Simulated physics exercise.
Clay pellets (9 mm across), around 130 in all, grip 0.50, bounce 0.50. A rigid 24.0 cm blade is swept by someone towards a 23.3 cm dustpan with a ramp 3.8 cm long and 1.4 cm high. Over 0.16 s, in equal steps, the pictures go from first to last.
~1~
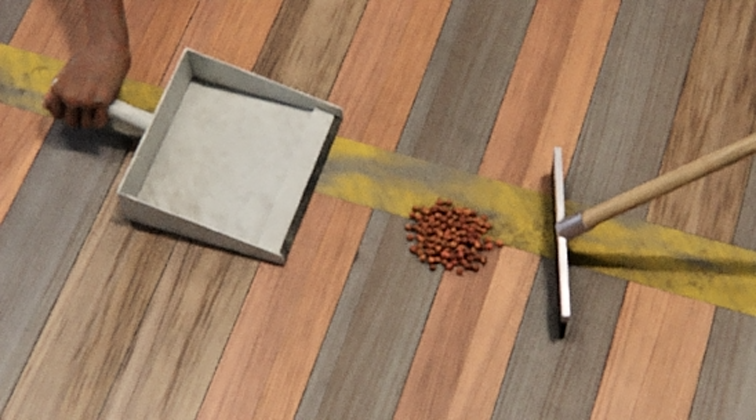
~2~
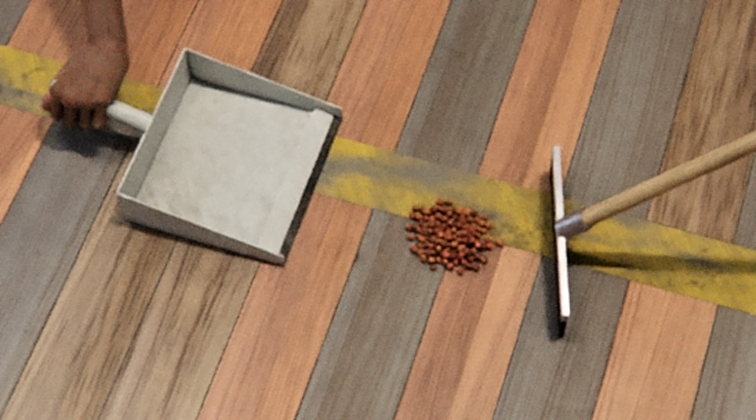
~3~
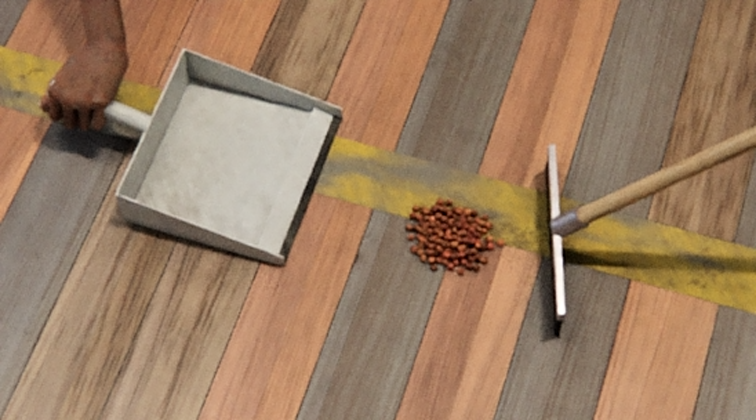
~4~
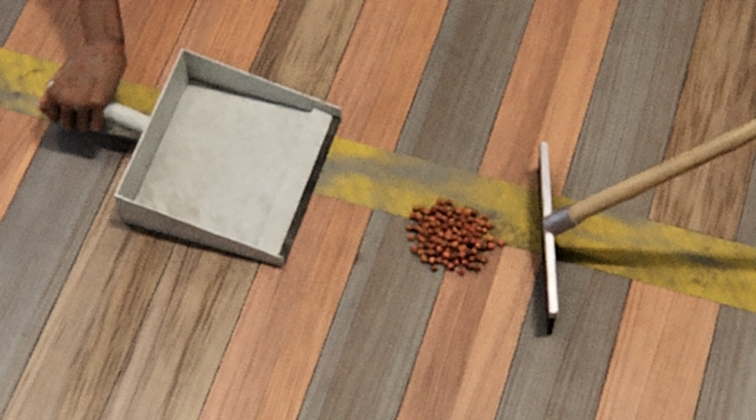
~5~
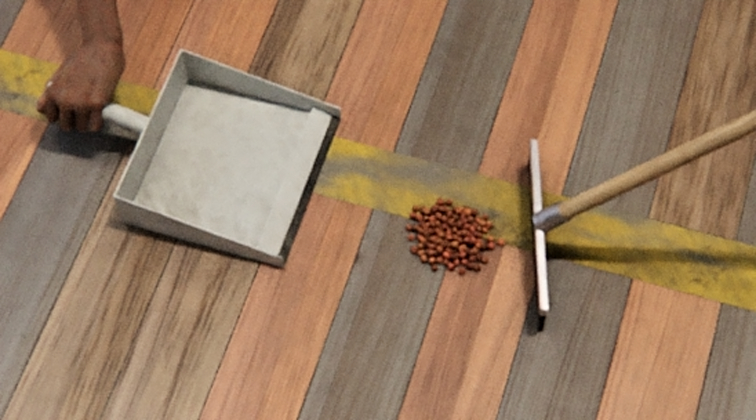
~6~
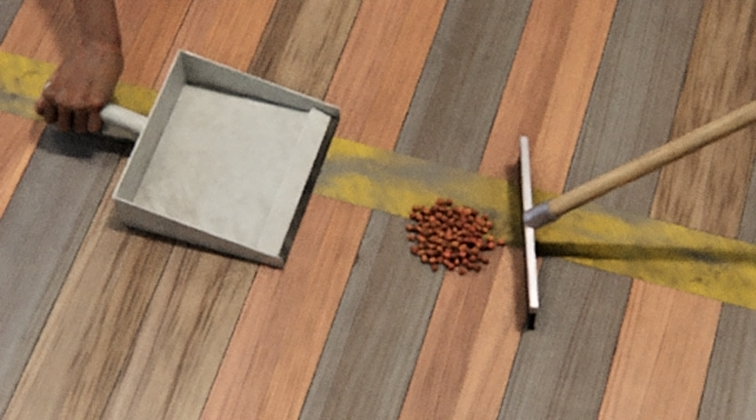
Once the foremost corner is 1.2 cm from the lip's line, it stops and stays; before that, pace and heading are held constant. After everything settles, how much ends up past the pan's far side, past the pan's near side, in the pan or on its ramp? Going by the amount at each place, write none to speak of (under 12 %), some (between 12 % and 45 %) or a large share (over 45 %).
Past the pan's far side: None to speak of, past the pan's near side: None to speak of, in the pan or on its ramp: None to speak of.
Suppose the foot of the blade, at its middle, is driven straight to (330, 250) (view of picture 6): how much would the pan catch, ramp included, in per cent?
About 10 %.
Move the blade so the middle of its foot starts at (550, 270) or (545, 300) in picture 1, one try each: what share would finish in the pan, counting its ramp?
Estimates: 5 percent and 15 percent.
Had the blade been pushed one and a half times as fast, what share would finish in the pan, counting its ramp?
Some 10 %.
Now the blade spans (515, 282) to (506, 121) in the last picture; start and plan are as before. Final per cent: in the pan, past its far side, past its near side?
You'd see pan at 5, far at 0 and near at 0.
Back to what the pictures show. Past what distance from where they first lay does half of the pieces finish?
Somewhere around 16 centimetres.
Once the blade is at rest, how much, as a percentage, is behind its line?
0 %.
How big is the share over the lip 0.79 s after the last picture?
So far, roughly 0 per cent.
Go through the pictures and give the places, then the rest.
Blade from (565, 318) to (557, 154), moved 0.0 cm, 0 of the pieces shifted so far; middle of the pieces at (447, 234); pan at (223, 164), in the first picture.
Blade from (565, 317) to (556, 153), moved 0.2 cm, 0 of the pieces shifted so far; middle of the pieces at (448, 234), in the second picture.
Blade from (561, 316) to (551, 152), moved 0.8 cm, 0 of the pieces shifted so far; middle of the pieces at (448, 234), in the third picture.
Blade from (553, 313) to (543, 149), moved 1.9 cm, 0 of the pieces shifted so far; middle of the pieces at (448, 234), in the fourth picture.
Blade from (544, 311) to (533, 147), moved 3.2 cm, 0 of the pieces shifted so far; middle of the pieces at (449, 234), in the fifth picture.
Blade from (534, 308) to (523, 144), moved 4.5 cm, 0 of the pieces shifted so far; middle of the pieces at (449, 234); pan at (219, 166), in the sixth picture.
Then, 0.29 s after the last picture, middle of the blade 17 cm from the lip; 0 % over the lip, far side 0 %, near side 0 %.
Then, 0.48 s after the last picture, middle of the blade 9 cm from the lip; 0 % over the lip, far side 0 %, near side 5 %.
Then, 0.79 s after the last picture, middle of the blade 5 cm from the lip; 0 % over the lip, far side 0 %, near side 5 %.
In the end, far side 0 %, near side 10 %, pan 0 %, in front of the lip or behind the blade 90 %.
